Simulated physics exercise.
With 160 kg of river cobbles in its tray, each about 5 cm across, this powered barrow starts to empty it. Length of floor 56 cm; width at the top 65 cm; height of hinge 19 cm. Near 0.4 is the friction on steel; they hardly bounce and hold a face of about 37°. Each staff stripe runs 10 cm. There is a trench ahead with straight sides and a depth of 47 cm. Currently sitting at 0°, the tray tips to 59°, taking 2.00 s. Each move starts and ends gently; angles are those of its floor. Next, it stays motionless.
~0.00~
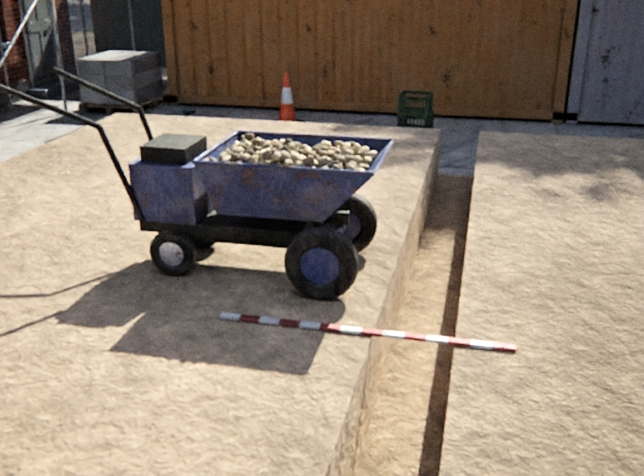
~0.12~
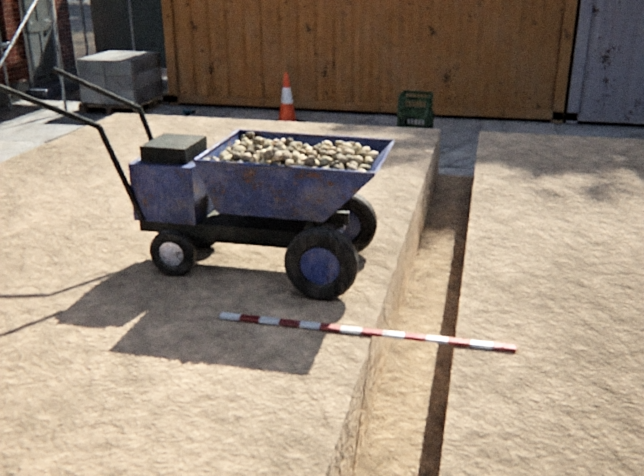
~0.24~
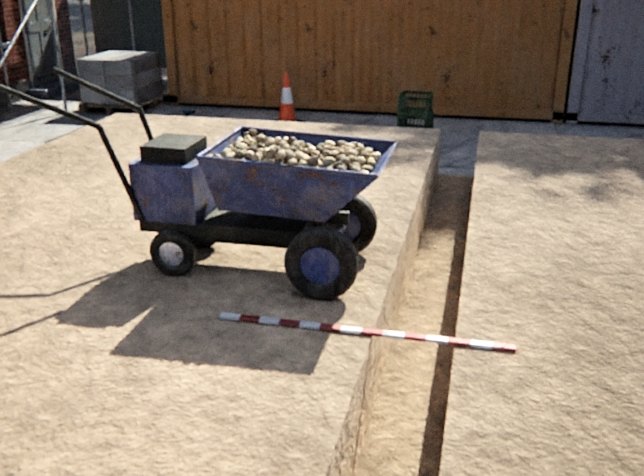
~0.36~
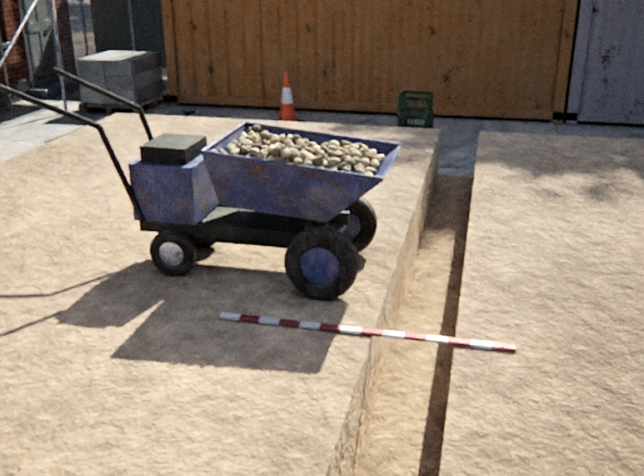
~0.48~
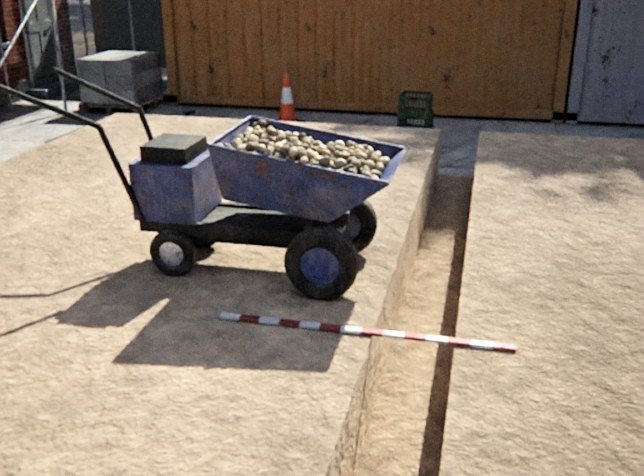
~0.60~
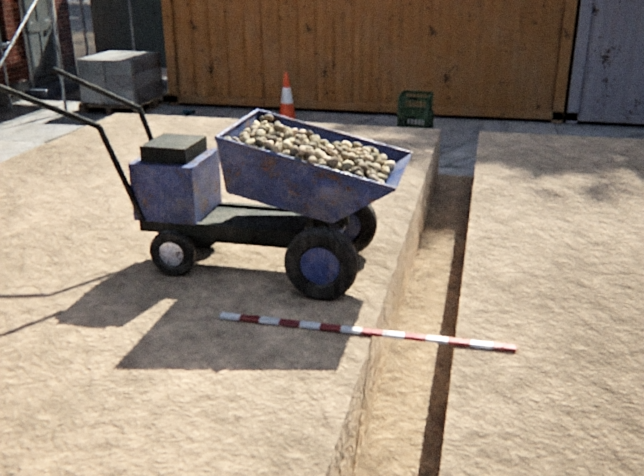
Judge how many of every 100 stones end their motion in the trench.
I would put it near 55 out of 100.
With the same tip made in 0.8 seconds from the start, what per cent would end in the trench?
It would be near 45 percent.
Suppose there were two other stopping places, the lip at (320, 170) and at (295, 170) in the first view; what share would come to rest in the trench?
Result: Close to 90 then close to 75 per cent.
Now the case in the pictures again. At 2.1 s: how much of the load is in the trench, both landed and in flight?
Close to 15 per cent at that time.
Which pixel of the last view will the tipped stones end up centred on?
(449, 340).
After 1.5 s the floor is at 50°; 100 % in the tray; the foremost stones are at (436, 230).
After 2.1 s the floor is at 59°; 67 % in the tray, 13 % in the trench, 19 % past the trench; the foremost stones are at (528, 279).
After 2.5 s the floor is at 59°; 43 % in the tray, 22 % in the trench, 35 % past the trench; the foremost stones are at (579, 288).
After 4.4 s the floor is at 59°; 9 % in the tray, 55 % in the trench, 36 % past the trench; the foremost stones are at (594, 295).
